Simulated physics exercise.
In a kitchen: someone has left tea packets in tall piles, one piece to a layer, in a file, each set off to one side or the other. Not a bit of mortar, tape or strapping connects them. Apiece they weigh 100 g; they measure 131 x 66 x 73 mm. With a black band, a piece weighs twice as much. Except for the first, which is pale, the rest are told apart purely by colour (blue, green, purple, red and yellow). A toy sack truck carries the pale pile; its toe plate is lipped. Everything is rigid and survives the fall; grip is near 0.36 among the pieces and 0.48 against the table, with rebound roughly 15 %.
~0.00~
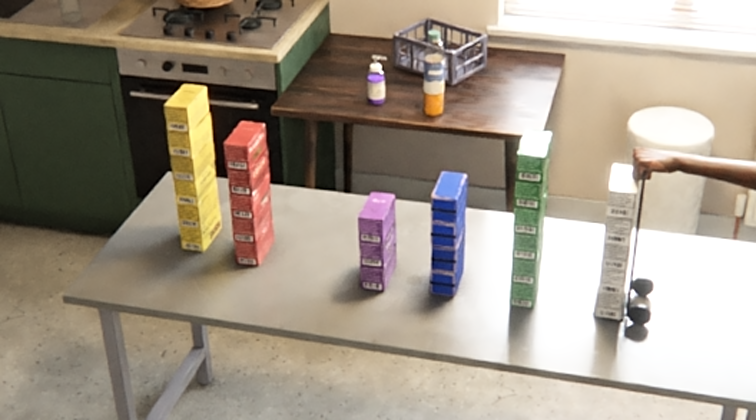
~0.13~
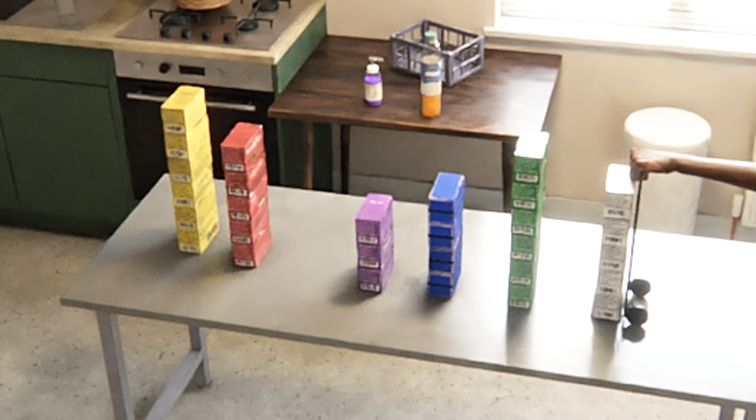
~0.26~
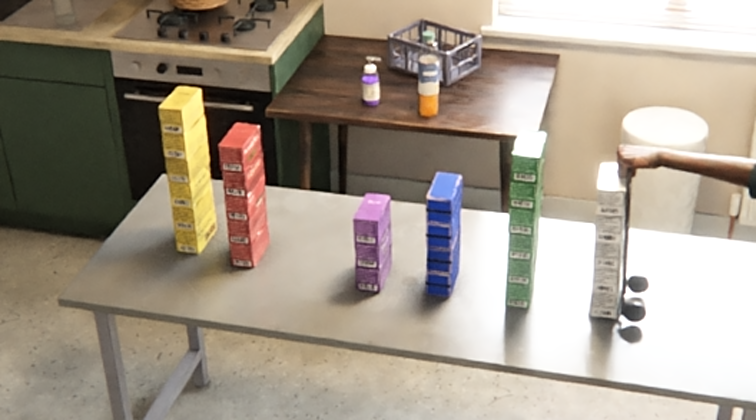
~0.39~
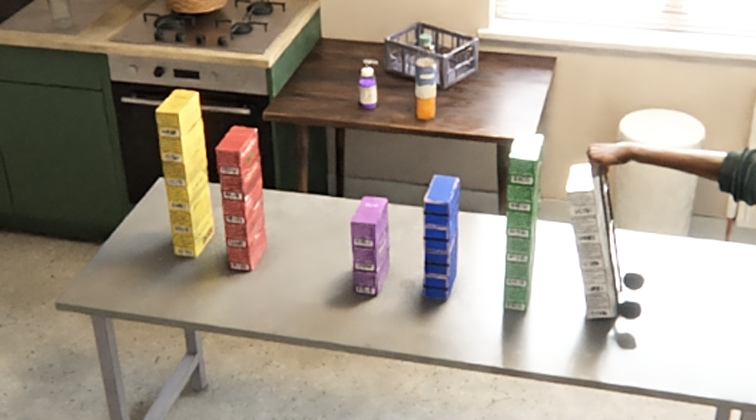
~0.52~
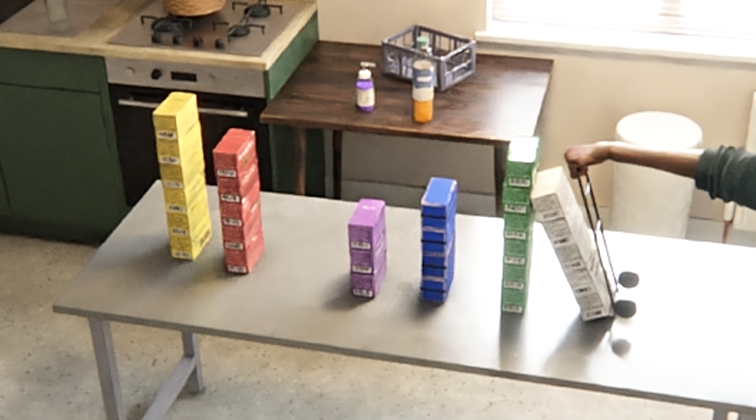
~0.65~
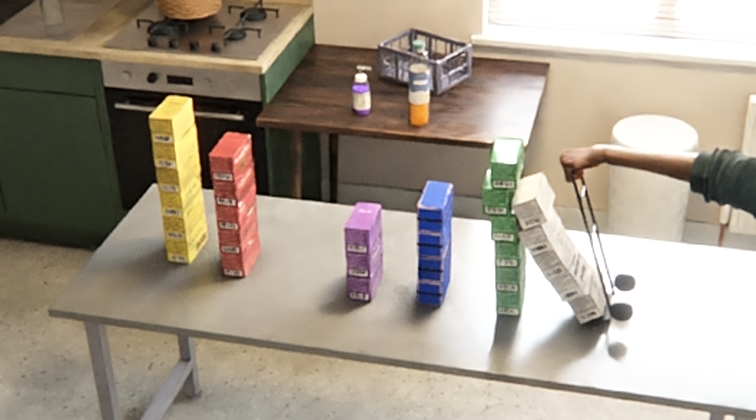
The footage shows stacks of coloured boxes on a grey table as a hand at right tilts a small wheeled frame leftward, leaning the white stack until it presses against the green one, whose upper boxes shift left.
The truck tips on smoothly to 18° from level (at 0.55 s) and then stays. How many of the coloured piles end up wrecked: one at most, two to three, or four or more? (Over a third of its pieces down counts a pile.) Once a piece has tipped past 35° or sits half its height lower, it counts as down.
Two to three.
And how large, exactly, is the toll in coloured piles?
3.
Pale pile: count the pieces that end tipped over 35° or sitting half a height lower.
Count: 5.
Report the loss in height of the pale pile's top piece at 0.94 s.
Some 10 centimetres.
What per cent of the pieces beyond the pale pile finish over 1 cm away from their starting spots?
It works out to 70 percent.
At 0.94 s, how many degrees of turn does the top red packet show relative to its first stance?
About 0 degrees.
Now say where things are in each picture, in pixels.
In the first frame (each place is the centre of the face we see best), truck frame (641, 205) 0° forward; top purple packet (377, 205); top red packet (245, 133); the others all in place.
The second frame shows truck frame (638, 206) 0° forward; top red packet (242, 135).
The third frame shows truck frame (627, 202) 3° forward; top red packet (239, 135).
The fourth frame shows truck frame (604, 200) 12° forward, top of the pale pile leaning 13°; top red packet (236, 138); the others all in place.
The fifth frame shows truck frame (585, 201) 18° forward, top of the pale pile leaning 24°; top green packet (520, 174); the others all in place.
The sixth frame shows truck frame (581, 205) 18° forward, top of the pale pile leaning 28°; top green packet (503, 176) tilted 3°; top red packet (230, 144); steepest lean 4°, the packet at (506, 255); 6 have shifted.
By 0.94 s, 5 of the pale pile down; 1 of the 24 other packets down; top green packet tilted 29°, 38 mm lower; top blue packet moved 24 mm.
By 1.32 s, 5 of the pale pile down; 13 of the 24 other packets down; top green packet on its side; top purple packet tilted 49°, 47 mm lower.
When it is over (3.7 s), 5 of the pale pile down; 13 of the 24 other packets down; top blue packet on its side; top green packet on its side. Wrecked, blue, green and purple. In pixels of the last frame, middles, top blue packet near (294, 243), top green packet near (210, 263).
